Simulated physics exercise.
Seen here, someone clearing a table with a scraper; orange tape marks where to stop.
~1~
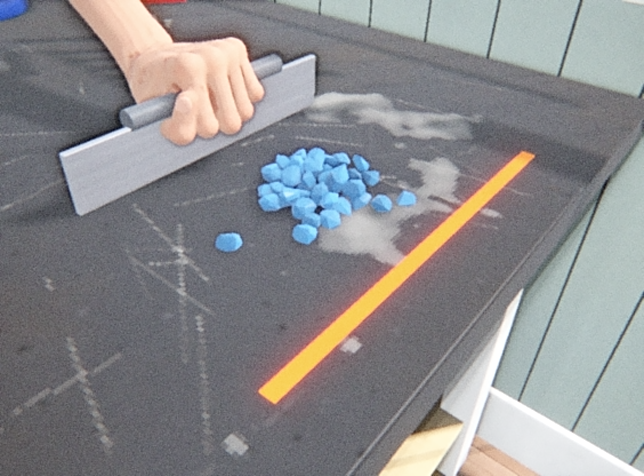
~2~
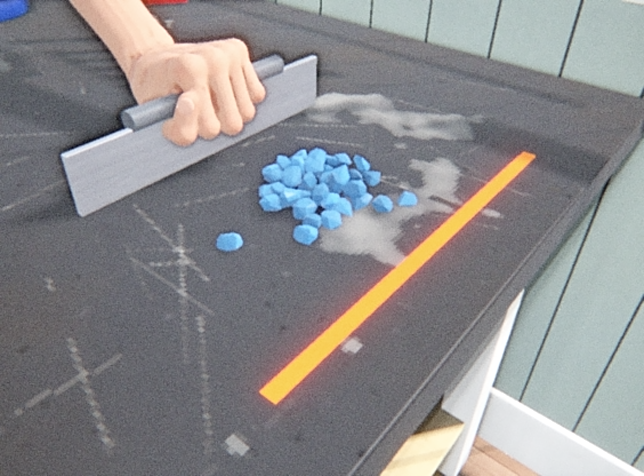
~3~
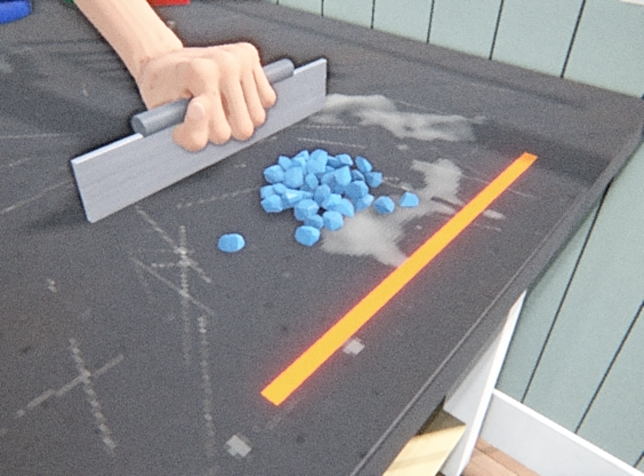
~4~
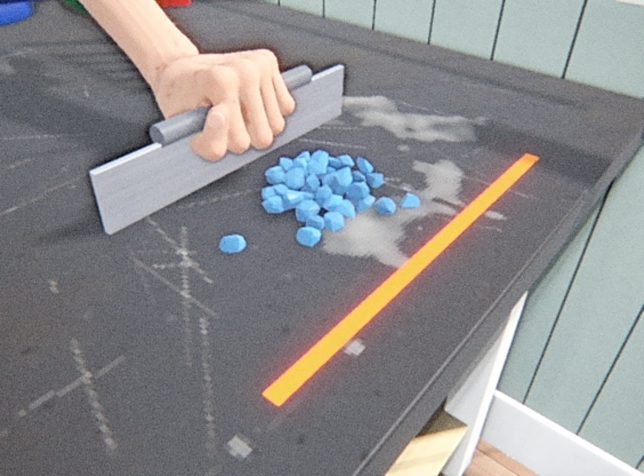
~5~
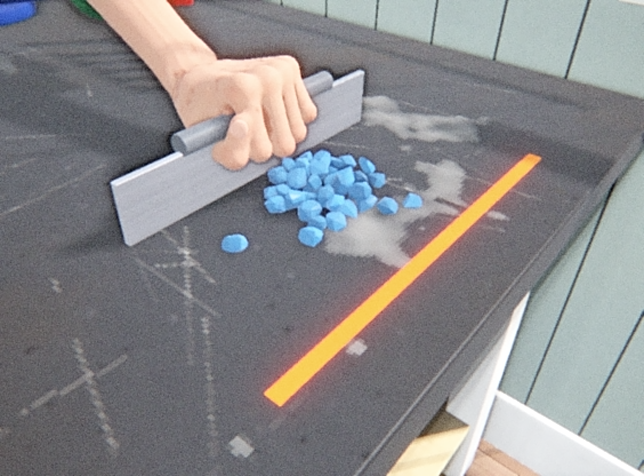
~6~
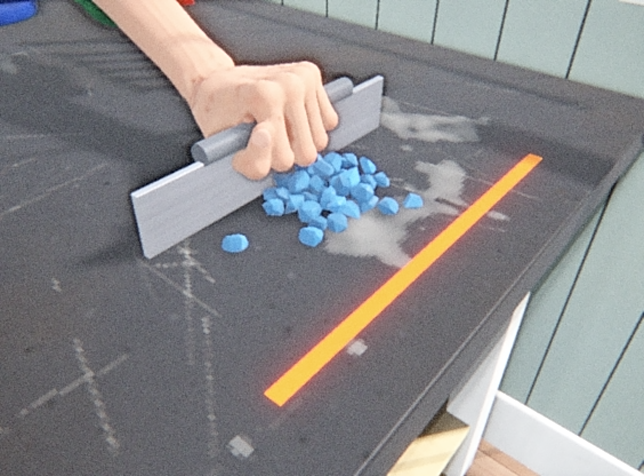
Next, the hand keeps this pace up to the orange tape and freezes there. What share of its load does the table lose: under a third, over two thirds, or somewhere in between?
It loses a share smaller than a third.
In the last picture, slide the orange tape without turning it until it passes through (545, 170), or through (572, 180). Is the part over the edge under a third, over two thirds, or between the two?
For the first place it's the middle third, and for the second it's over two thirds.
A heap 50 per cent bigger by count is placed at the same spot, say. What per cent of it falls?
Something like 40 pieces in every hundred.
Just after the last frame, scraper still moving, near (363, 157); heap all on the table, its front near (453, 232).
A moment on, scraper stopped at the orange tape; heap about a tenth over the edge.
When it is over, scraper stopped at the orange tape; heap roughly a quarter over the edge.
